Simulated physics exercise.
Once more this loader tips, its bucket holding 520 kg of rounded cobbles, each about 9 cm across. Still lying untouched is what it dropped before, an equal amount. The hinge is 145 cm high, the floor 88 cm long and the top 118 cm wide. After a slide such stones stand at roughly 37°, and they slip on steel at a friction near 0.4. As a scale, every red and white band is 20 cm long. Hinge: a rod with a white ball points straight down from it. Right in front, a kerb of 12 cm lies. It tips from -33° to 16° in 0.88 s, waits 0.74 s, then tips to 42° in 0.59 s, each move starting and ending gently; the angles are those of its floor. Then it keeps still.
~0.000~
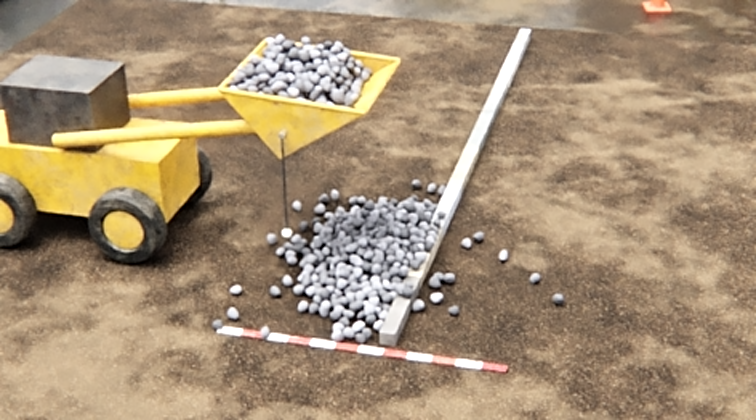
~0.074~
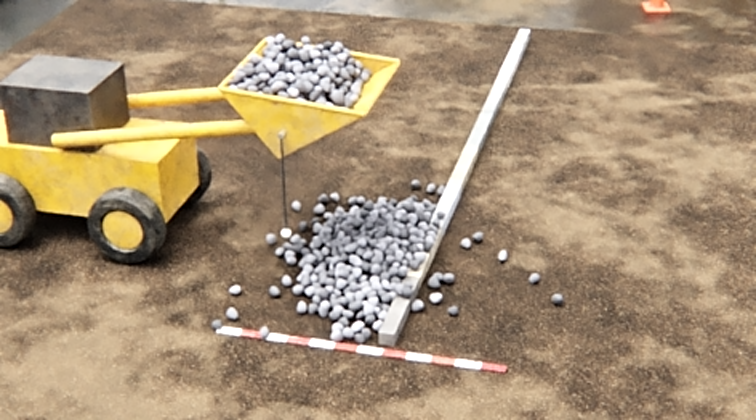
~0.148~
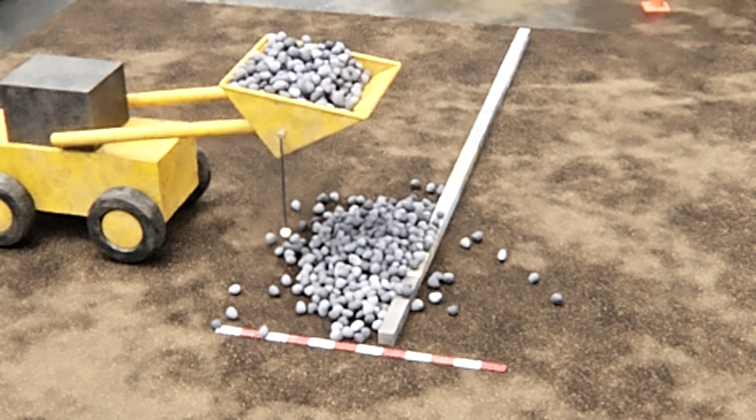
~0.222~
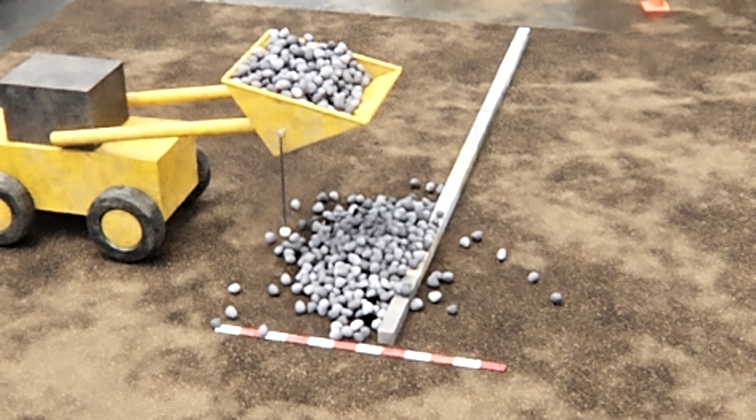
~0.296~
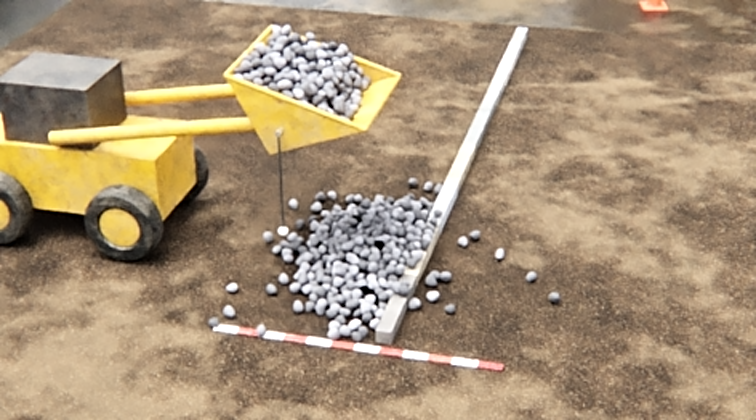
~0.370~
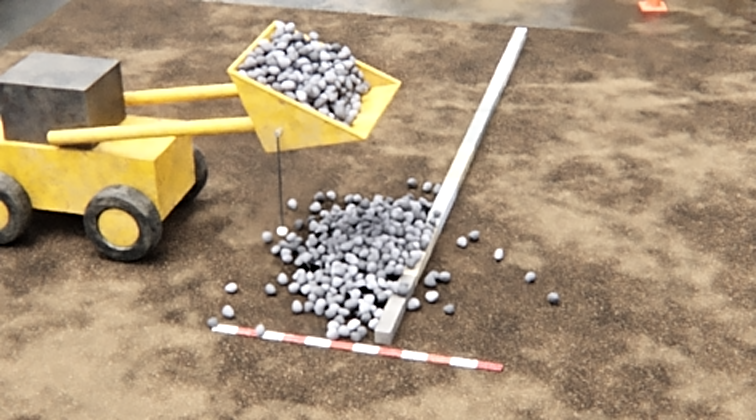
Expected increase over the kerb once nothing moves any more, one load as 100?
About 55 in every hundred.
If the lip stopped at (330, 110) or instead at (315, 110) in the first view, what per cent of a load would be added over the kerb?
Near 25 per cent from the first place, 10 from the second.
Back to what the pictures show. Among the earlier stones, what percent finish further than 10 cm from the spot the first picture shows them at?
I'd put it at about 5 per cent.
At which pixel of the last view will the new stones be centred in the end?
I'd put their centre close to (432, 248).
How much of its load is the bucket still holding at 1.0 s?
Held: Around 95 % of the load.
After 0.7 s the floor is at 8°; in per cent of one load, 100 in the bucket, 99 on this side of the kerb, 2 over the kerb; the foremost stones are at (480, 273).
After 1.0 s the floor is at 16°; in per cent of one load, 97 in the bucket, 102 on this side of the kerb, 2 over the kerb; the foremost stones are at (480, 273).
After 2.7 s the floor is at 42°; in per cent of one load, 0 in the bucket, 152 on this side of the kerb, 49 over the kerb; the foremost stones are at (589, 285).
After 5.4 s the floor is at 42°; in per cent of one load, 0 in the bucket, 144 on this side of the kerb, 57 over the kerb; the foremost stones are at (594, 286). Net gain over the kerb, 55.
